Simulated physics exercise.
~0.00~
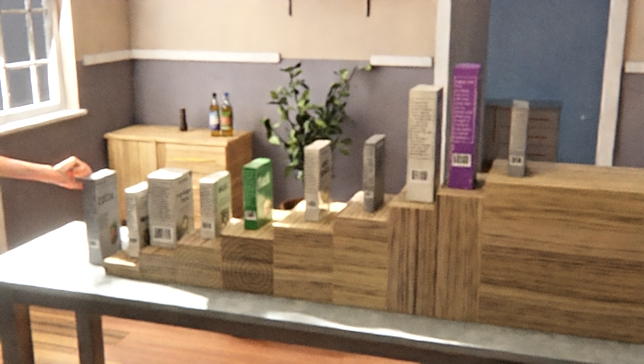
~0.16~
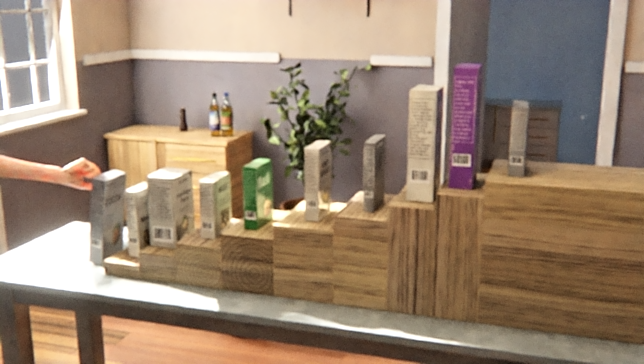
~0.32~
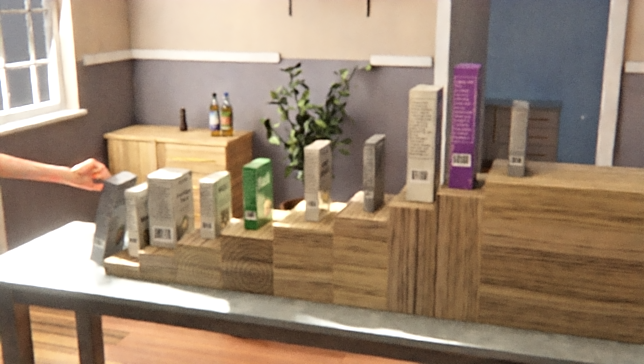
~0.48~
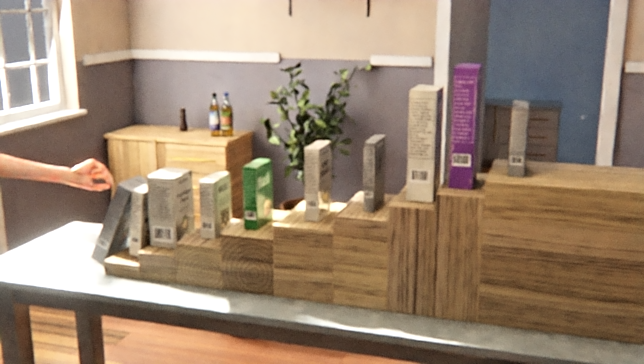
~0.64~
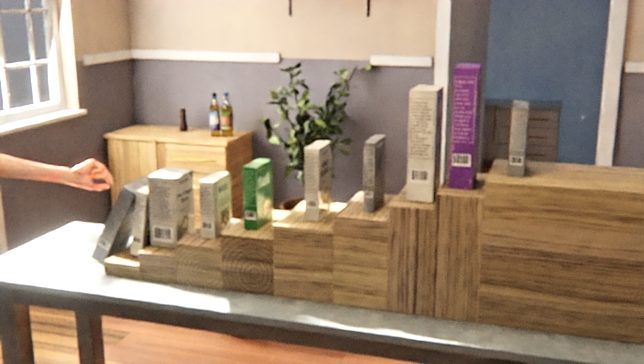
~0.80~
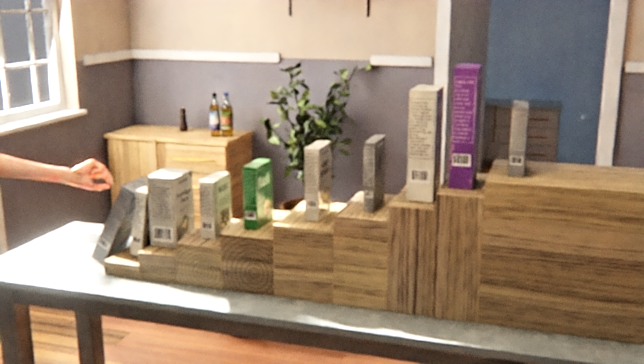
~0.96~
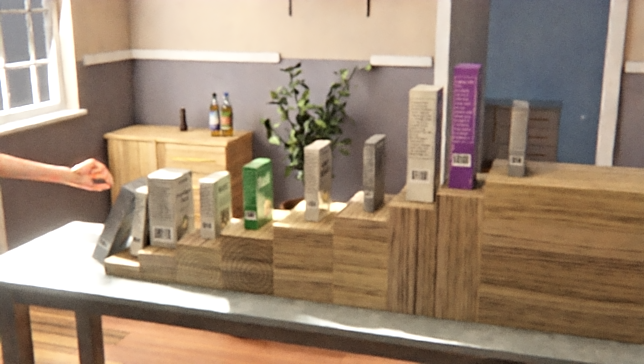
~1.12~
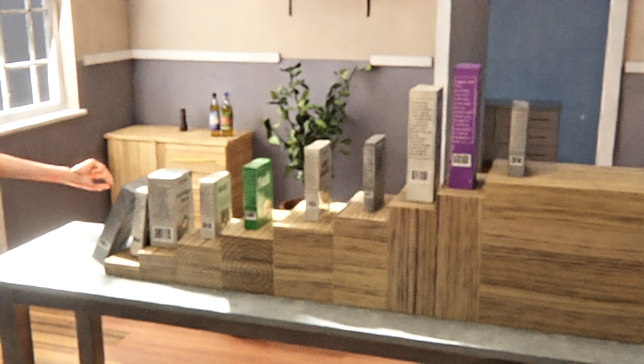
The clip opens on a row of upright boxes climbing low wooden steps from left to right on a table, mostly grey and pale, with one green and one purple among them. A hand reaches in from the left and pushes the first grey box, which tips to the right. It falls against the small box beside it, which leans over slightly in turn, and the hand stays hovering nearby. The movement stops there. At the end the two leftmost boxes rest at a slant, while the rest, including the green and purple ones, remain standing.
